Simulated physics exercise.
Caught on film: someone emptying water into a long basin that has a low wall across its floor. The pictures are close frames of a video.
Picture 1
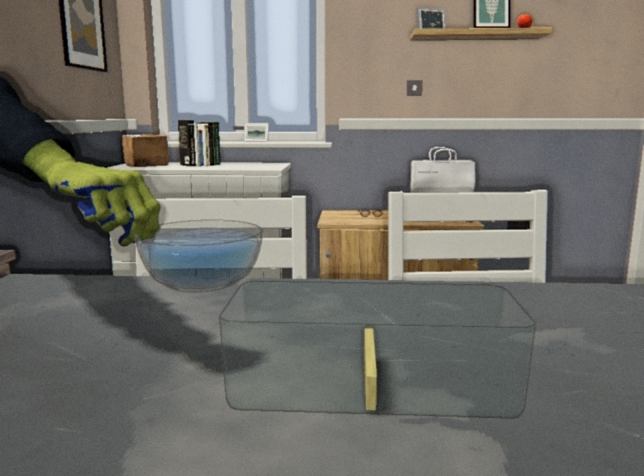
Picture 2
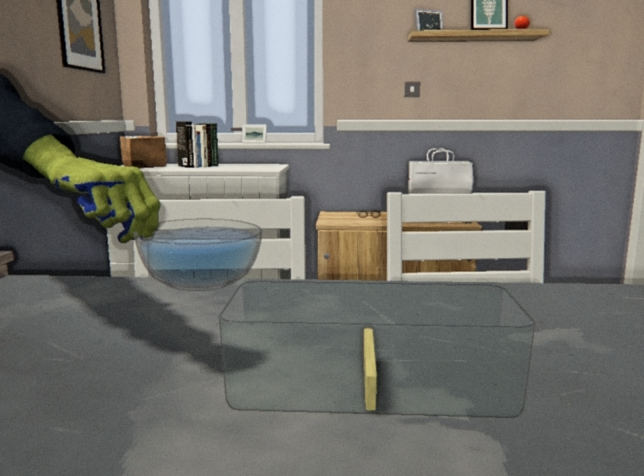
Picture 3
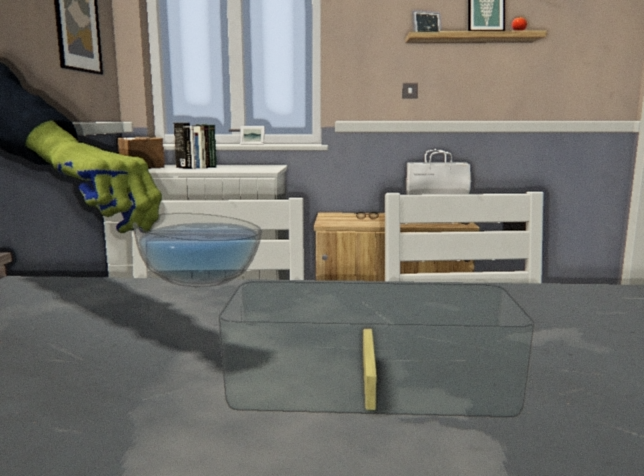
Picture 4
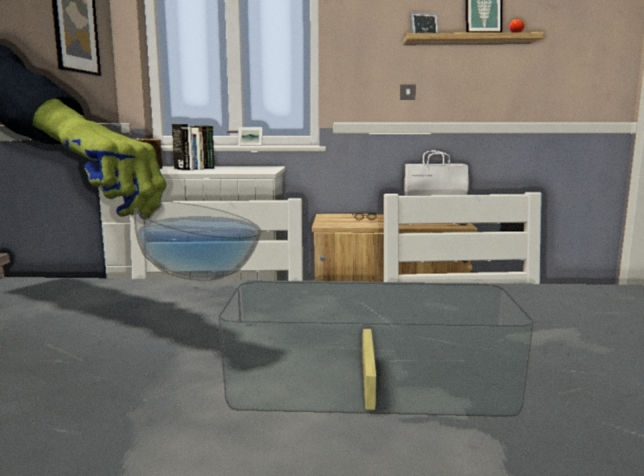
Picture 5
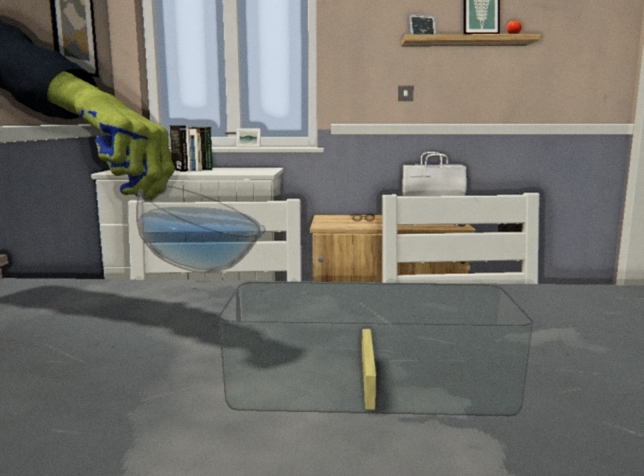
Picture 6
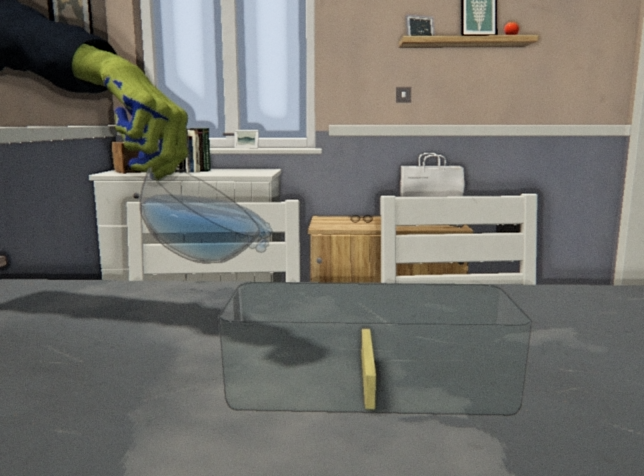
To begin with, a green-and-blue gloved hand holds a clear bowl of blue water nearly level, up and left of a long transparent basin with a low yellow wall across its floor. The hand then lifts and tilts the bowl rightward, increasingly steeply, until a little water passes over its right edge.
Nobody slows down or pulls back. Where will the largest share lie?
The left part.
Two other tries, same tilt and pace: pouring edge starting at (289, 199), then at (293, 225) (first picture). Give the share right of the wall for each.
The first gives 70 %, the second 70 %.
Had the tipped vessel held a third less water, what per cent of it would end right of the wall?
Some 5 per cent.
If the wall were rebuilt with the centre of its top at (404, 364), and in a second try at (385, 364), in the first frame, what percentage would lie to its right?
Roughly 25 per cent, and 25 per cent.
A moment on, the tilt is 99° and 16 per cent is still to pour, 28 is left of the wall and 0 right of it.
Next, the tilt is 110° and 0 per cent is still to pour, 85 is left of the wall and 13 right of it.
Then the tilt is 110° and 0 per cent is still to pour, 78 is left of the wall and 14 right of it.
Later the tilt is 110° and 0 per cent is still to pour, 78 is left of the wall and 16 right of it.
At rest 77 per cent lies left of the wall, 16 right of it and 7 outside.
